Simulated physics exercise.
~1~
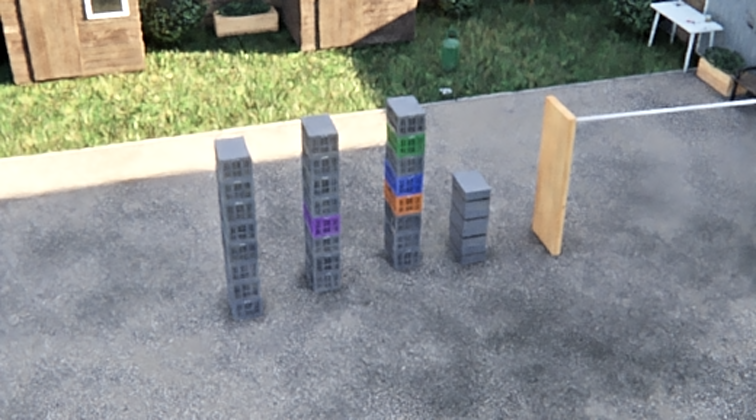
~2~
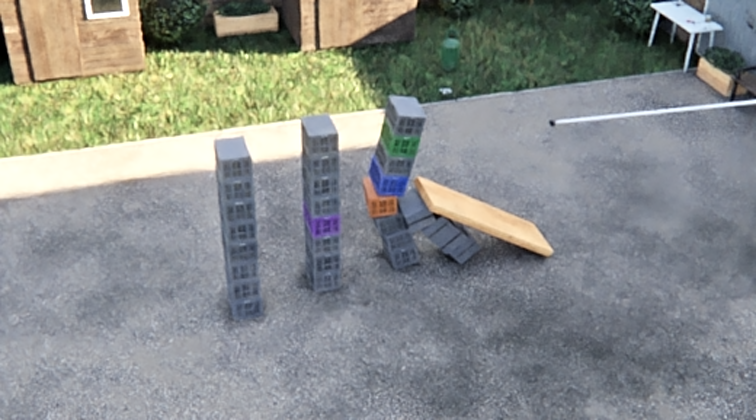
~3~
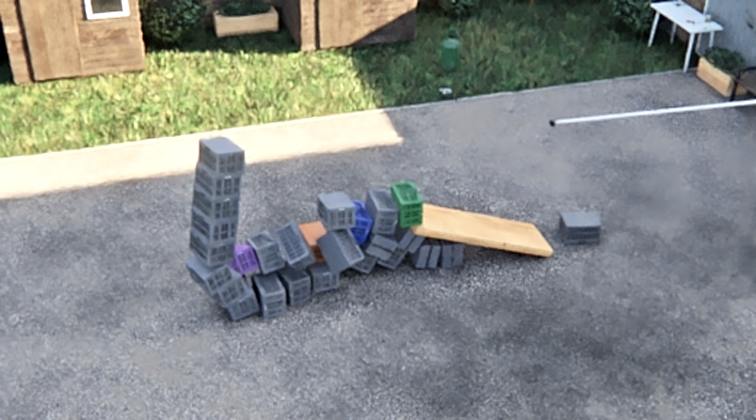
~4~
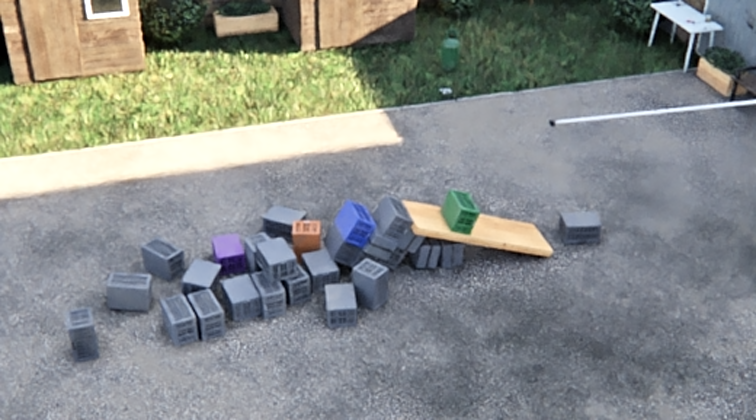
The clip shows a wooden board toppling left into a row of stacked grey crates, with a few coloured ones among them, and the stacks collapsing in turn from right to left. The crates end scattered across the pavement, the green one resting on the sloping board.
